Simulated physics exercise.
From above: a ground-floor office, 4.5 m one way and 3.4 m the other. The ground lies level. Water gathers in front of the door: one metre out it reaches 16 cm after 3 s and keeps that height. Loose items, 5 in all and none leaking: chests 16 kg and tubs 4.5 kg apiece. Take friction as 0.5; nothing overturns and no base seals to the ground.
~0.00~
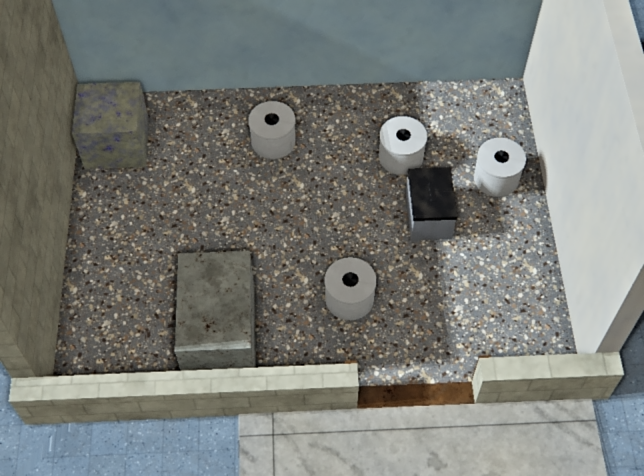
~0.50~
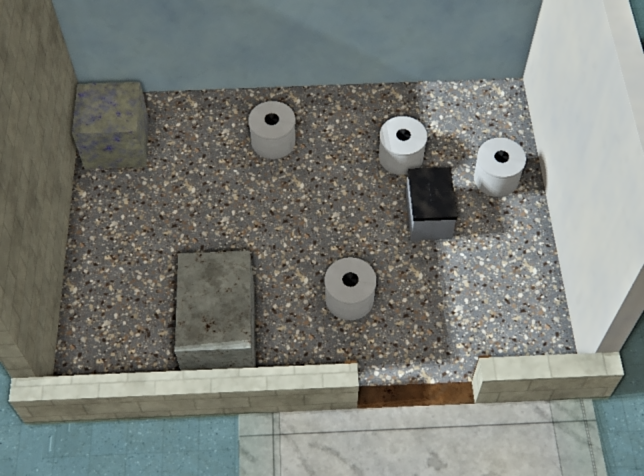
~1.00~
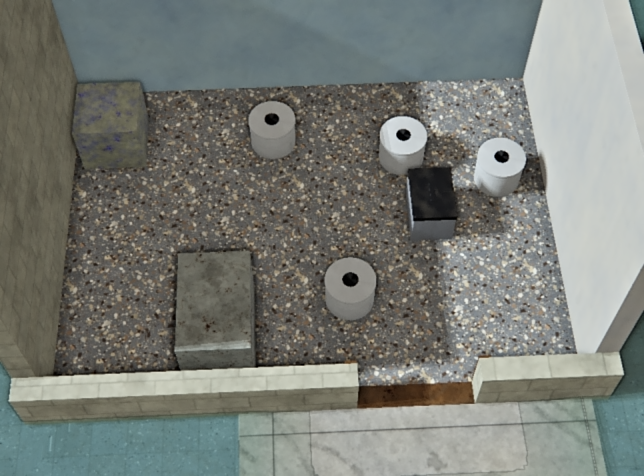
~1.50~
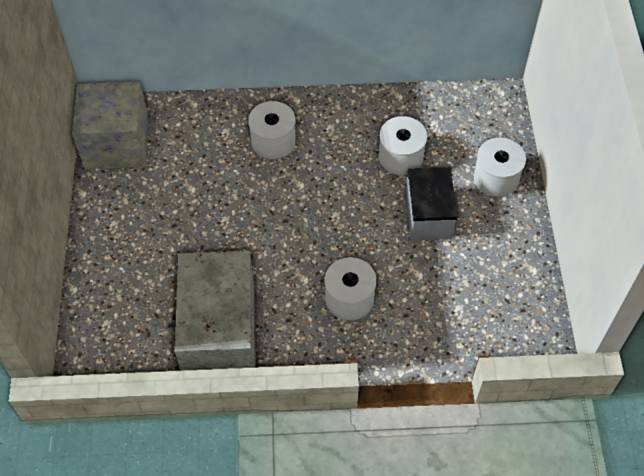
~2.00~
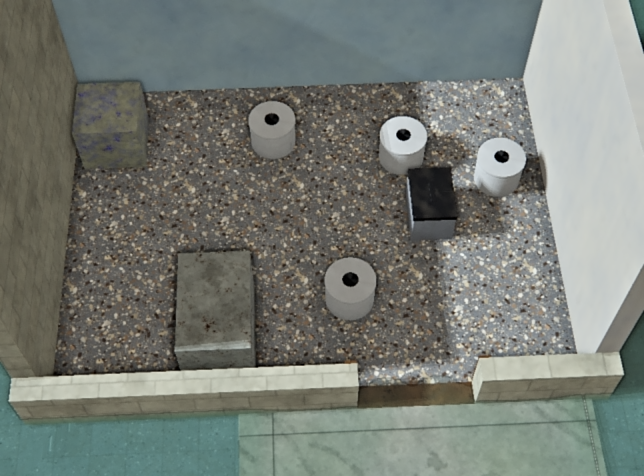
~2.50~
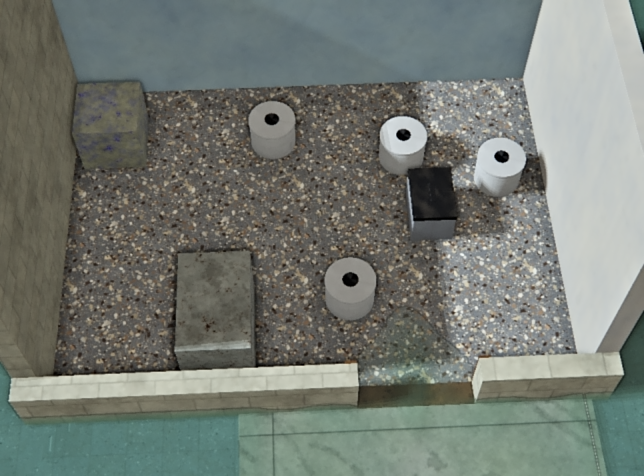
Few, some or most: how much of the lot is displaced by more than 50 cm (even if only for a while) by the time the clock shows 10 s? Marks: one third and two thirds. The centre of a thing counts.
It is from one to two thirds.
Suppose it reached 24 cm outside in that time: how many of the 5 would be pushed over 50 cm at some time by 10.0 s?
In that case 5 of them.
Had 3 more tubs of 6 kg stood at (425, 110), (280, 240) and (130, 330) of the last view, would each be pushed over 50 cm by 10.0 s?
In turn: More, past it, short of it.
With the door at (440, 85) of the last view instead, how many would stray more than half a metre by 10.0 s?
Then 3.
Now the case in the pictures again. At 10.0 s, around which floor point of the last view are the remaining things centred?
Near (320, 168).
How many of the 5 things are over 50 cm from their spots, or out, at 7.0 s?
By then 3.
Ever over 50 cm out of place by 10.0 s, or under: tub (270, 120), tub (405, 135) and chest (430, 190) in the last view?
In that order: Past it, short of it, short of it.
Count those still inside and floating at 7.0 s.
4 of them.
After 3.5 s 0 of 5 are over 50 cm from their spots; 0 afloat.
After 4.5 s 1 of 5 are over 50 cm from their spots; 0 afloat.
After 7.0 s 3 of 5 are over 50 cm from their spots; 4 afloat.
After 10.0 s 3 of 5 are over 50 cm from their spots, and 3 have been at some point; 4 afloat.
